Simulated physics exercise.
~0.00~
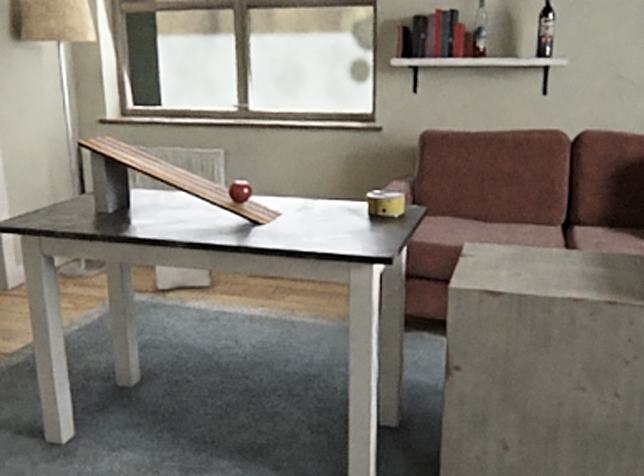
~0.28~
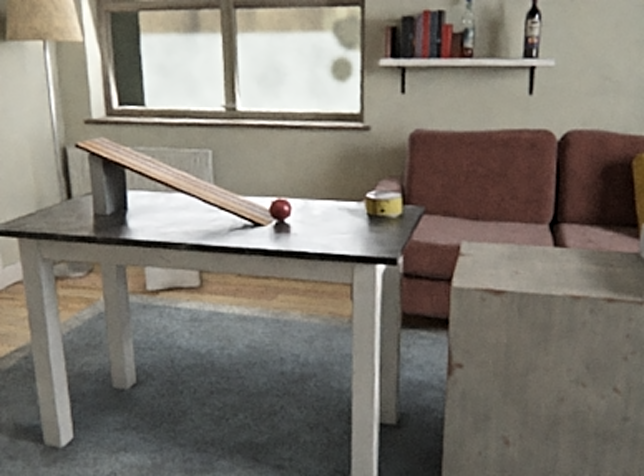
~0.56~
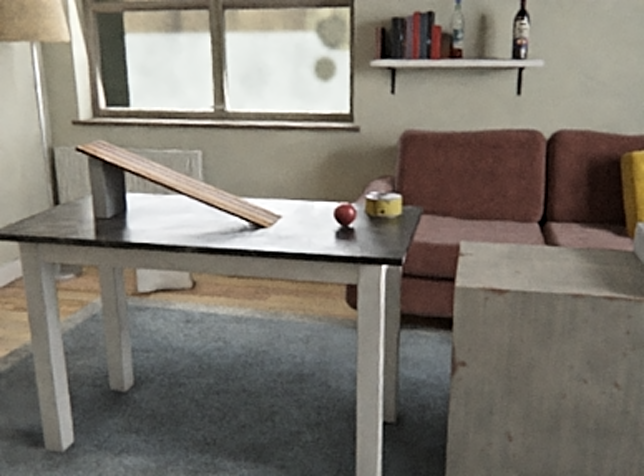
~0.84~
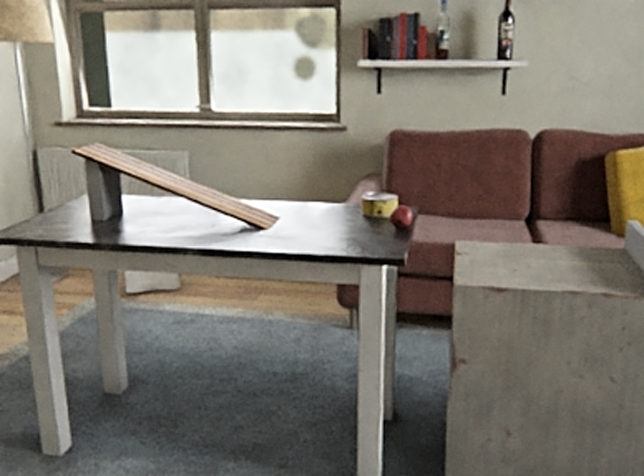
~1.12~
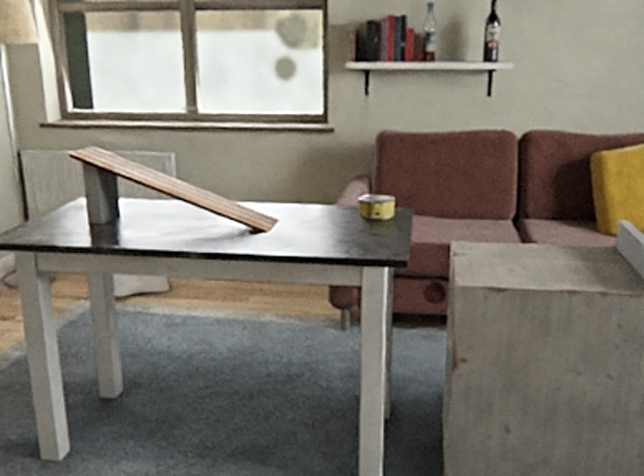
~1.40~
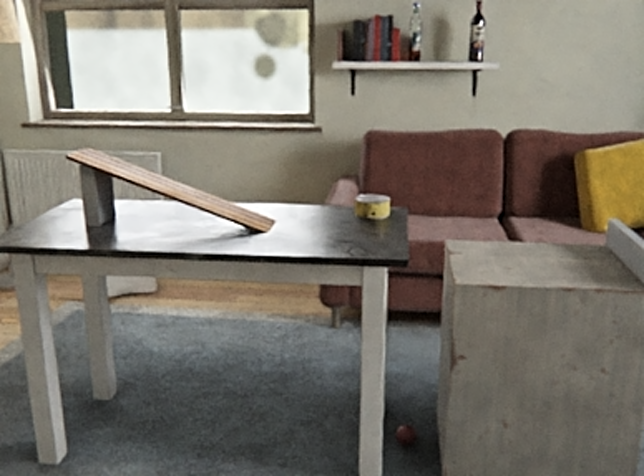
In a living room, a red apple rolled down a wooden ramp on a table, crossed the tabletop past a yellow tub that stayed put, then dropped off the right edge into the gap before a lower block, ending near the floor.
